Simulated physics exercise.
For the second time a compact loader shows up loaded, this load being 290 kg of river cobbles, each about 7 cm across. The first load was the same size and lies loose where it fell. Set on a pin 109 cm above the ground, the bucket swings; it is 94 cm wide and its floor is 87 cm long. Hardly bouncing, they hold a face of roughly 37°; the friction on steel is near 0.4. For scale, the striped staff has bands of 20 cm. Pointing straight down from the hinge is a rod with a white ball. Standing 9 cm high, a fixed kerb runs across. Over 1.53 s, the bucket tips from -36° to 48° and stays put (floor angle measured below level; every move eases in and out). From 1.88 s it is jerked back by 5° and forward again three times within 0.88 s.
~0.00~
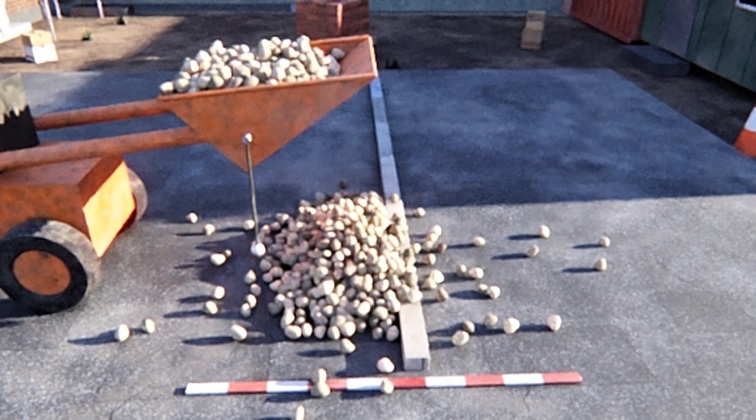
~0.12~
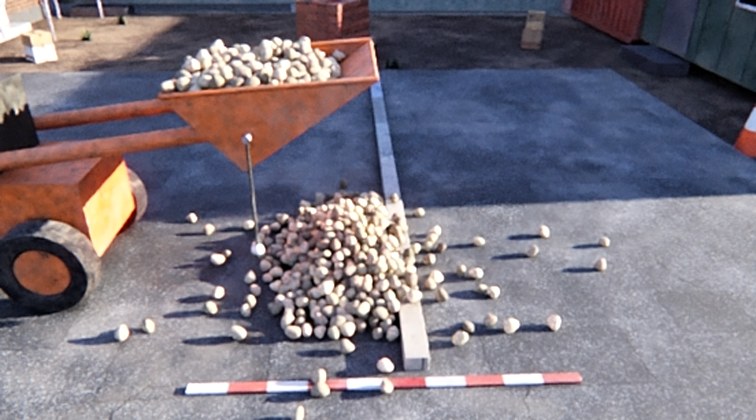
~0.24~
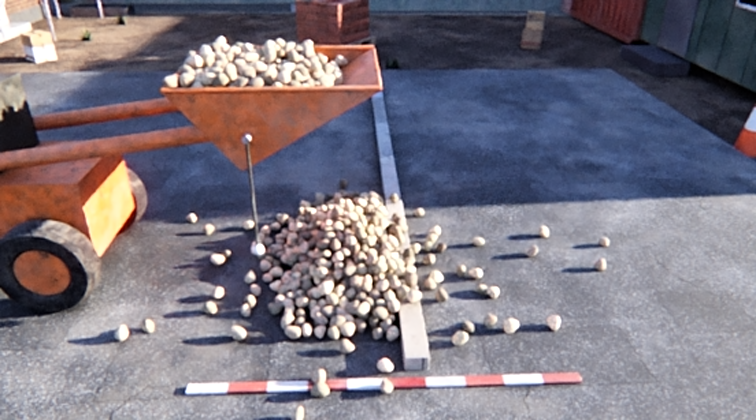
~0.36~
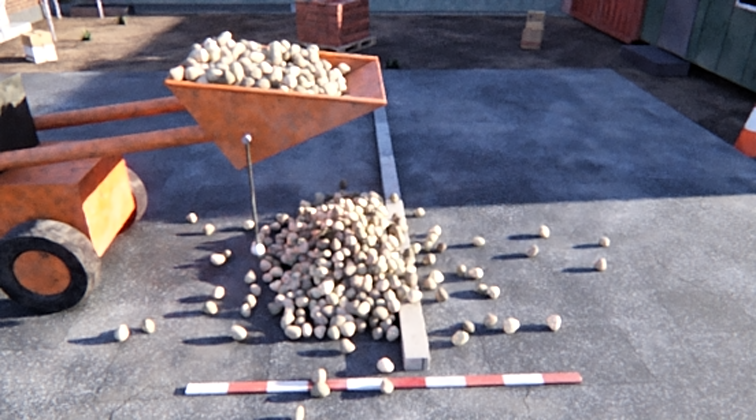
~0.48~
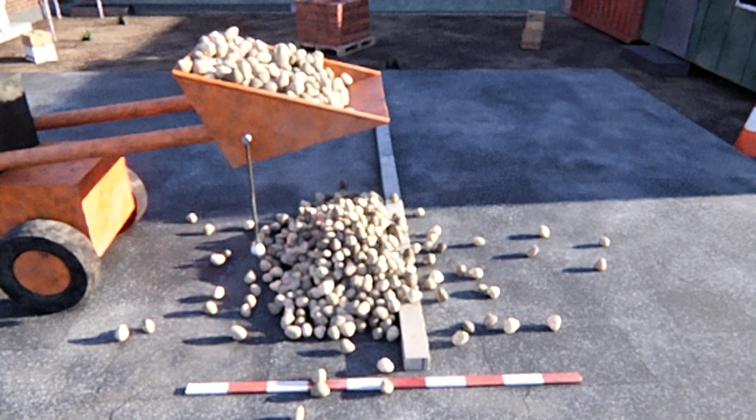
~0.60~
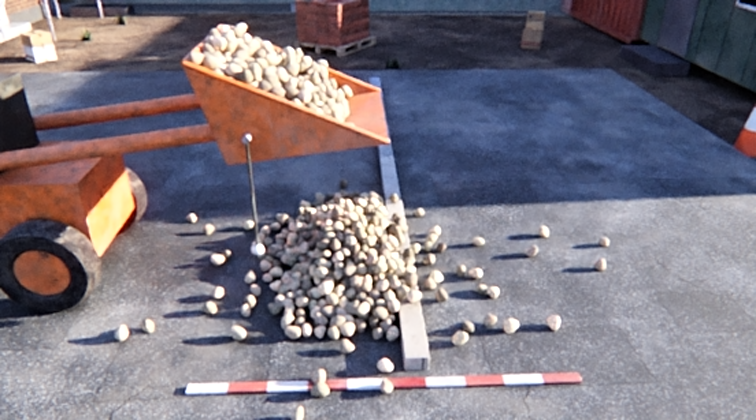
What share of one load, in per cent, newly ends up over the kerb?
45 %.
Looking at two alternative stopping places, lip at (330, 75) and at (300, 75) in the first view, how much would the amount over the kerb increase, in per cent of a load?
15 %, then 5 %.
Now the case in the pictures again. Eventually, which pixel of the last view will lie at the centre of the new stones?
Middle: Approx. (397, 246) px.
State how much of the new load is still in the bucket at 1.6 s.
Close to 15 per cent of the load.
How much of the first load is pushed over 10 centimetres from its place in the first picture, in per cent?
About 10 %.
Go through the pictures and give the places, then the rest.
Lip at (376, 76), floor tilted -36°, highest stones at (286, 52). The earlier load is highest near (350, 223), 24 cm above ground level, 95 % on this side of the kerb, 5 % over the kerb, in the first picture.
The bucket is at -35°, its lip at (378, 79); the top of the load is at (283, 51); the stones move at 0.1 m/s on average, in the second picture.
Lip at (382, 89), floor tilted -30°, highest stones at (239, 53); the stones move at 0.2 m/s on average, in the third picture.
The bucket is at -24°, its lip at (386, 103); the top of the load is at (216, 47); the stones move at 0.2 m/s on average, in the fourth picture.
The bucket is at -16°, its lip at (389, 122); the top of the load is at (219, 40); the stones move at 0.3 m/s on average, in the fifth picture.
Lip at (389, 143), floor tilted -7°, highest stones at (228, 35); the stones move at 0.4 m/s on average, in the sixth picture.
After 1.1 s the floor is at 35°; in per cent of one load, 93 in the bucket, 103 on this side of the kerb, 5 over the kerb; the foremost stones are at (540, 268).
After 1.6 s the floor is at 48°; in per cent of one load, 15 in the bucket, 163 on this side of the kerb, 22 over the kerb; the foremost stones are at (540, 268).
After 3.2 s the floor is at 48°; in per cent of one load, 0 in the bucket, 151 on this side of the kerb, 49 over the kerb; the foremost stones are at (609, 254).
After 5.6 s the floor is at 48°; in per cent of one load, 0 in the bucket, 151 on this side of the kerb, 49 over the kerb; the foremost stones are at (609, 254). Net gain over the kerb, 45.
